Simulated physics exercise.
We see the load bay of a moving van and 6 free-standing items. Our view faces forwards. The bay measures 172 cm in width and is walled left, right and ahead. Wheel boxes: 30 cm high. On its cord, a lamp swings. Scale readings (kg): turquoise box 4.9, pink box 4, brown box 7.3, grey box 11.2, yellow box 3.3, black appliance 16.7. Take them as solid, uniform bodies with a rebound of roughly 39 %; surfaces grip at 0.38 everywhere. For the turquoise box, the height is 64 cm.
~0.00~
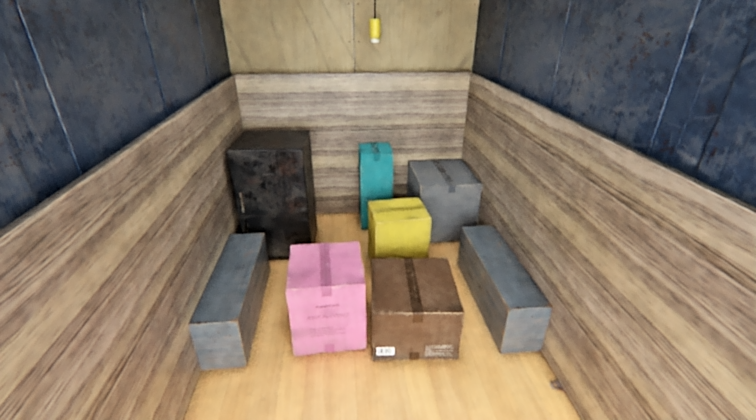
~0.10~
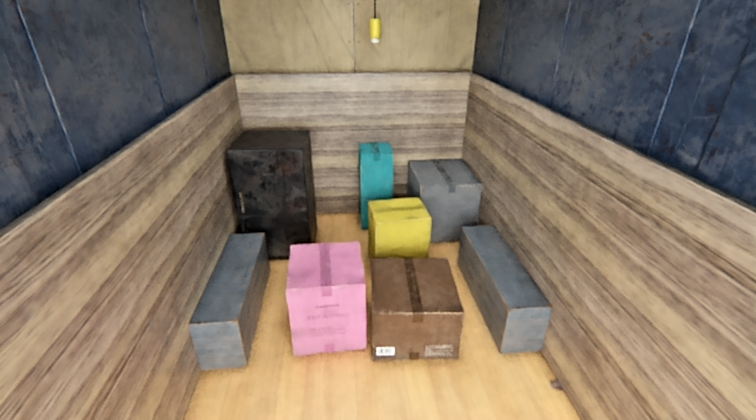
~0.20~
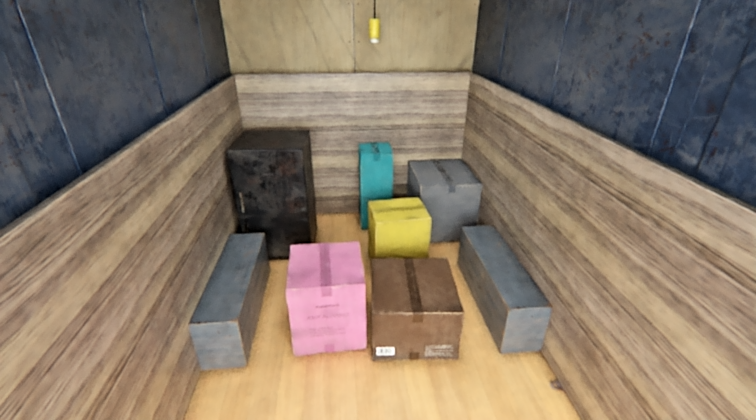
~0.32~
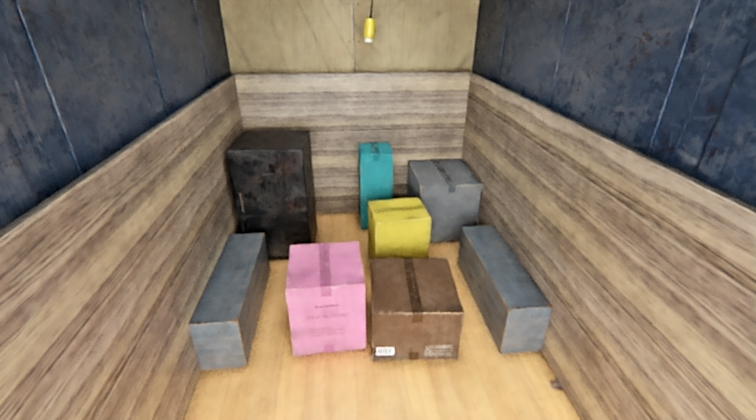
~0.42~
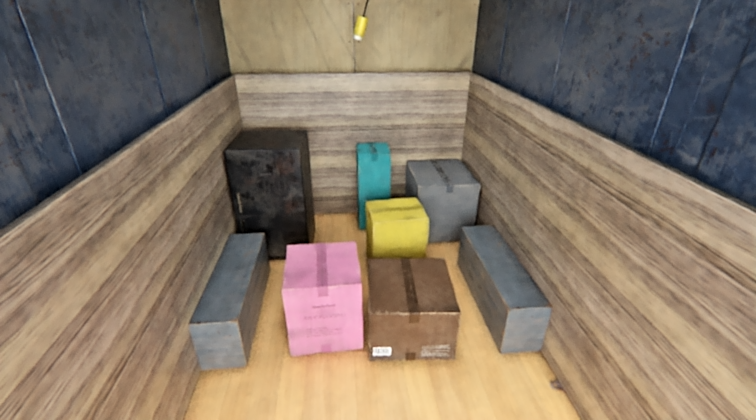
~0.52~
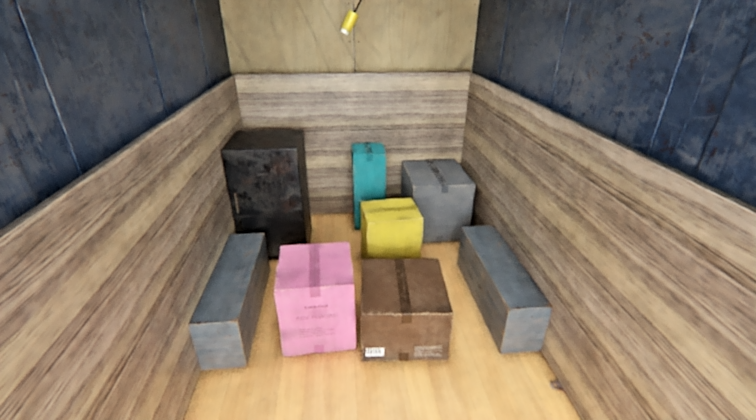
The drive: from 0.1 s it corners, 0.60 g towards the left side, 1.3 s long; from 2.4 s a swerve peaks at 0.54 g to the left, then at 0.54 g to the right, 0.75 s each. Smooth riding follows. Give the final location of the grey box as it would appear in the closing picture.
Final location: (376, 203).
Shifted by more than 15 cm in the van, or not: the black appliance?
Outcome for the black appliance: In place.
After 0.72 s, load feels 0.60 g left; grey box slid 19 cm near (417, 200); brown box slid 19 cm; pink box slid 19 cm.
After 1.02 s, load feels 0.60 g left; grey box slid 55 cm near (370, 202); yellow box slid 46 cm; turquoise box slid 42 cm.
At rest (4.5 s), not toppled but over 15 cm from the start, turquoise box, pink box, brown box, grey box and yellow box; black appliance in place, give or take 15 cm. Seen from the same camera at the end, grey box near (376, 203).
